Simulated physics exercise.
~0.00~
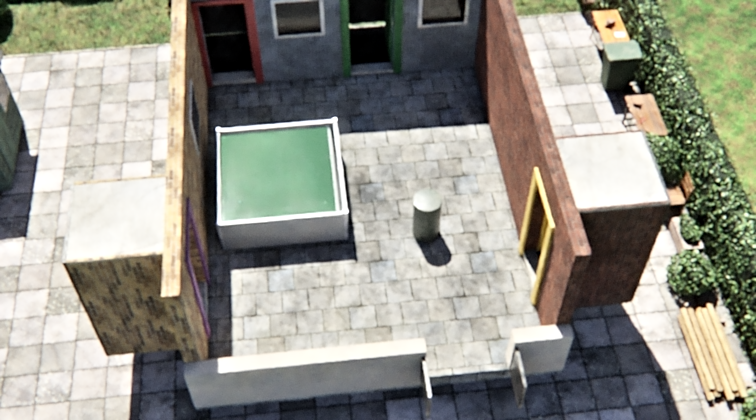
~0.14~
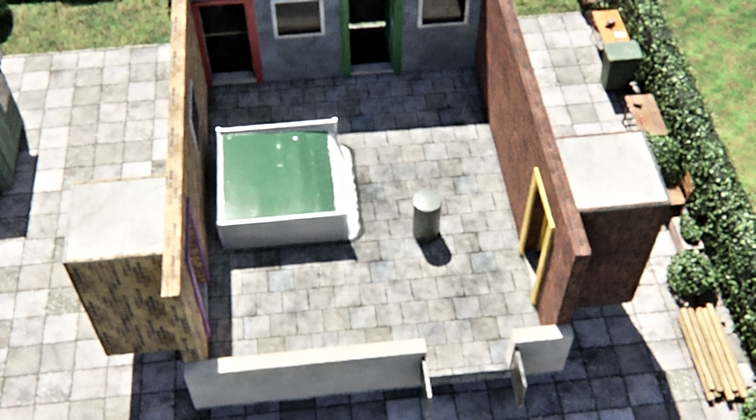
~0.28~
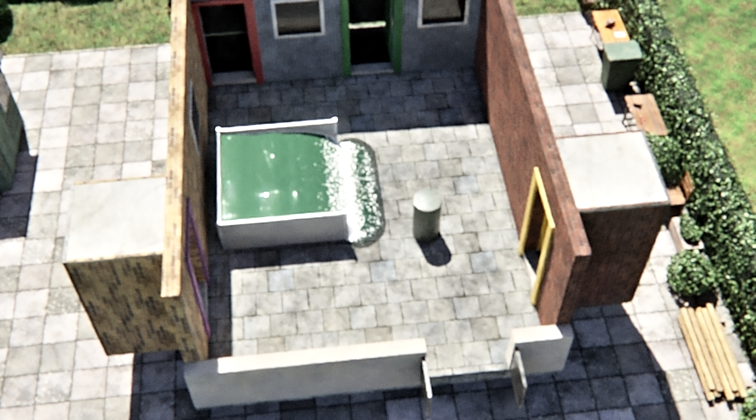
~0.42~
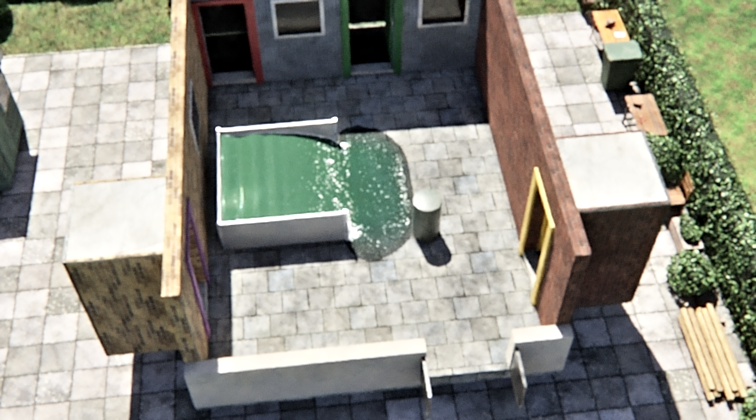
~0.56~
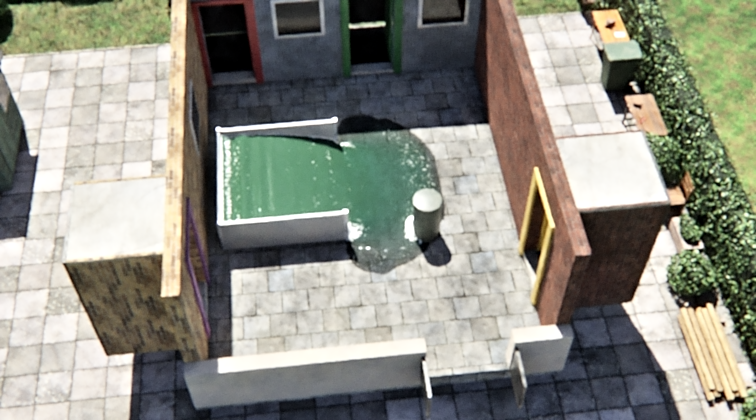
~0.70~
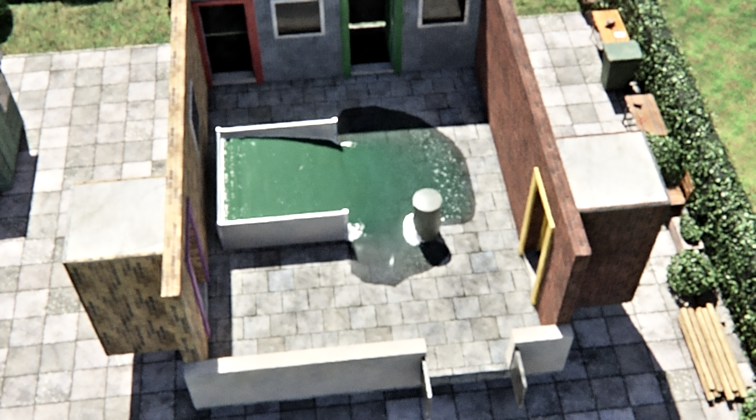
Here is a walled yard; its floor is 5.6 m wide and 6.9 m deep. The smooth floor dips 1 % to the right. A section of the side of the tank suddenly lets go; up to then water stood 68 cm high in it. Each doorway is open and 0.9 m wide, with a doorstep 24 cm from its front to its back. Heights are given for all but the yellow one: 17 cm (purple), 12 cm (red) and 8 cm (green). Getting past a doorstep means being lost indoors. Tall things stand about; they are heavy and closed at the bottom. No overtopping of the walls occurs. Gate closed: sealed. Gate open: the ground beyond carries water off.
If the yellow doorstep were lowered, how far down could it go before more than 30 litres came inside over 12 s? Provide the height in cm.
Down to about 6.5 cm.
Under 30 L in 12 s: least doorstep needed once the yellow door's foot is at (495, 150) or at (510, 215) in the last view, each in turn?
In turn: About 29 cm, about 28 cm.
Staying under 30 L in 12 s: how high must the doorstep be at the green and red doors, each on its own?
About 7.5 cm at green and about 10.0 cm at red.
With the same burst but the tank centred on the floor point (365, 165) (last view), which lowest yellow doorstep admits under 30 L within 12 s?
Then roughly 7.5 cm.
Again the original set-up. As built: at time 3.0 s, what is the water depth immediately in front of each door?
Depths in cm - purple: 0, red: 0, yellow: 11, green: 7.
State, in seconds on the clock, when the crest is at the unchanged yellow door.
Near 3.0 seconds.
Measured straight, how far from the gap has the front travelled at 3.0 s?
Roughly 5.0 m.
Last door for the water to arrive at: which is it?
Door: Purple.
After 1.4 s water covers 40 % of the floor, deepest (44 cm) near (504, 185); it has not reached the yellow door.
After 3.0 s water covers 55 % of the floor, deepest (42 cm) near (476, 74); 11 cm at the yellow door, 0 litres in over its 15 cm doorstep.
After 12.0 s water covers 100 % of the floor, deepest (17 cm) near (476, 74); 7 cm at the yellow door, 0 litres in over its 15 cm doorstep.
At the yellow door as built, the water arrived by 1.6 s and peaked near 11 cm at 3.0 s.
Run again over the same 12 s with other heights there, 54 litres in over 5 cm, 20 litres over 7 cm. The limit of 30 litres is kept from about 6.5 cm up.
